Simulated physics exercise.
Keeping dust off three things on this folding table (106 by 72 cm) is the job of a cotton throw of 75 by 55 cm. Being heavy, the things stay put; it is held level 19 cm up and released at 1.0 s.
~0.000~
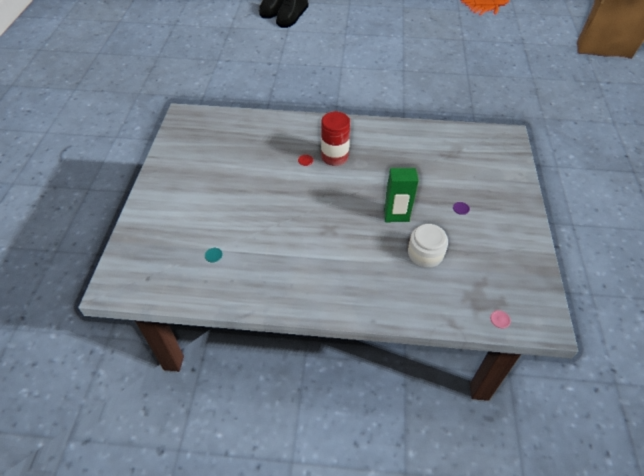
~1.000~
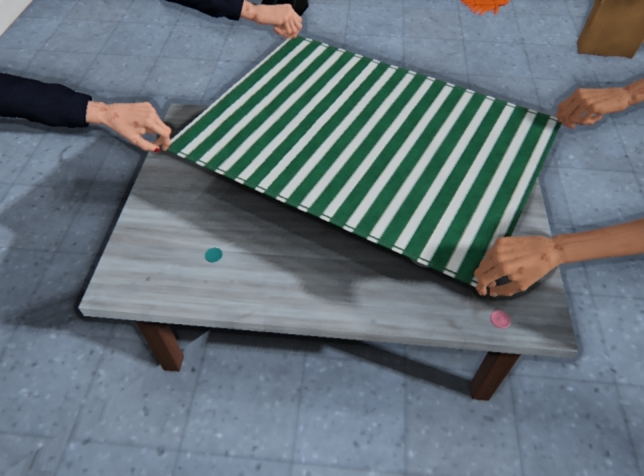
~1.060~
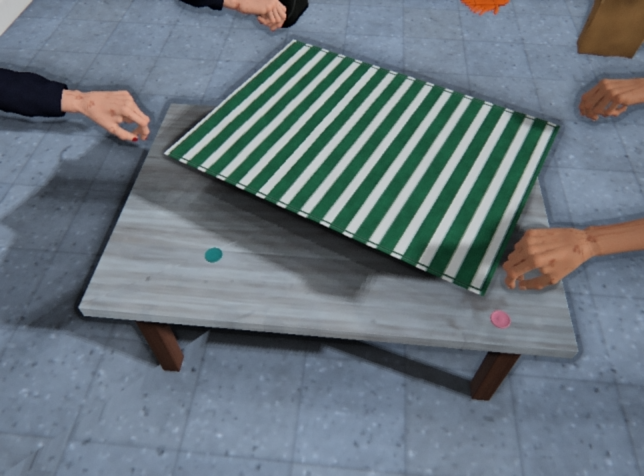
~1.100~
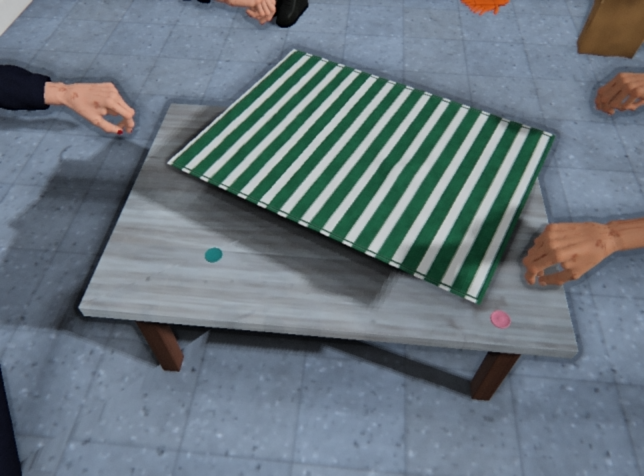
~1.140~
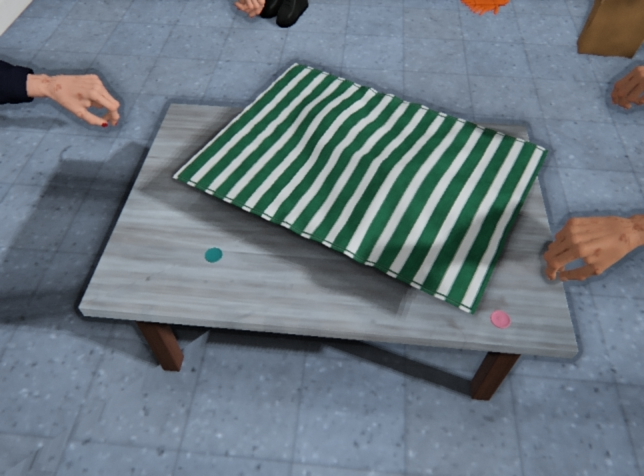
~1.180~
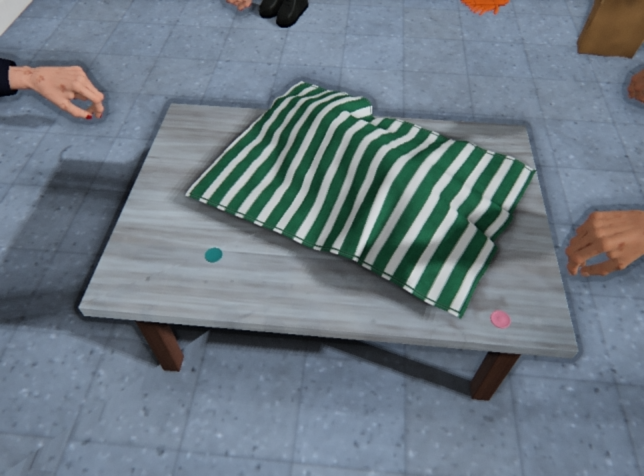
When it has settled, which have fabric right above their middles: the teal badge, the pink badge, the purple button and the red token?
Result: Teal badge stays uncovered, pink badge remains in the open, purple button ends under the cloth, red token vanishes under it.
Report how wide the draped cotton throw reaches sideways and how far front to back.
It spans close to 80 centimetres sideways and close to 70 centimetres in depth.
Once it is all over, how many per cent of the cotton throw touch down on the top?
Roughly 35 % of it.
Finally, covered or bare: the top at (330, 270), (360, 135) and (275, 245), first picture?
In order: Exposed, hidden, exposed.
After 1.4 s, 30 % of it is down, spanning 81 by 73 cm, above purple button, red token.
After 1.5 s, 35 % of it is down, spanning 81 by 71 cm, above purple button, red token.
After 1.7 s, 35 % of it is down, spanning 81 by 69 cm, above purple button, red token.
After 1.9 s, 35 % of it is down, spanning 81 by 70 cm, above purple button, red token.
After 2.7 s, 35 % of it is down, spanning 81 by 70 cm, above purple button, red token.
